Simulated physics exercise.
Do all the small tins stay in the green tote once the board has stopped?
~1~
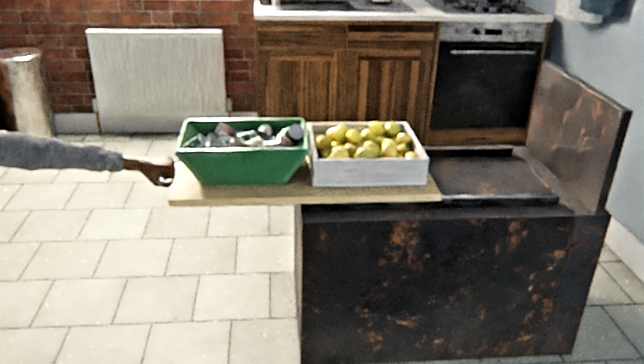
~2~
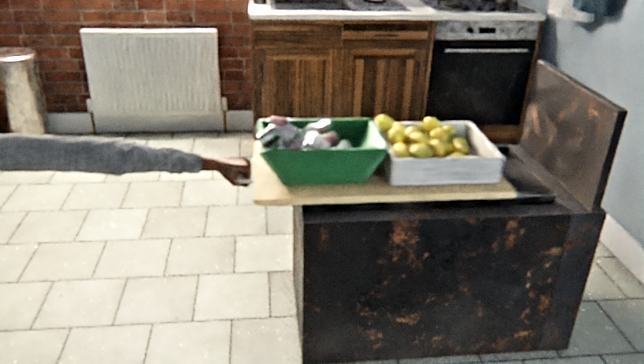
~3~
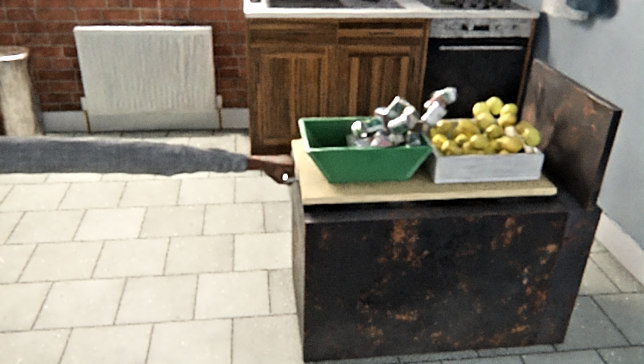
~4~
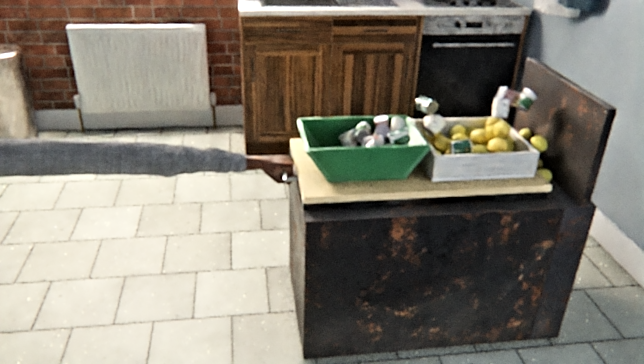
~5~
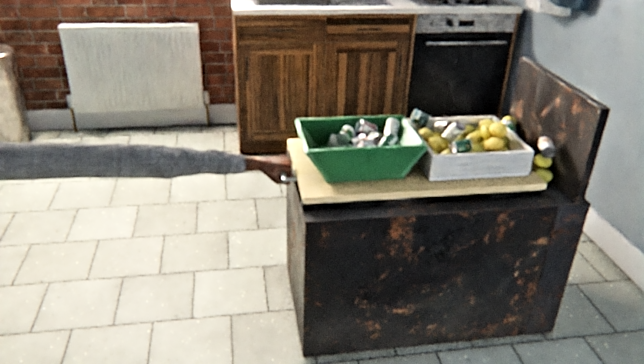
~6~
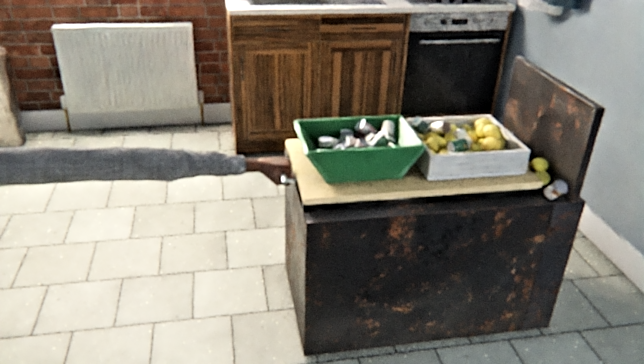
No, a fair share of the tins leave the green tote, more than one in six of them. Some end up among the lemons in the white tote, and others land beyond it.
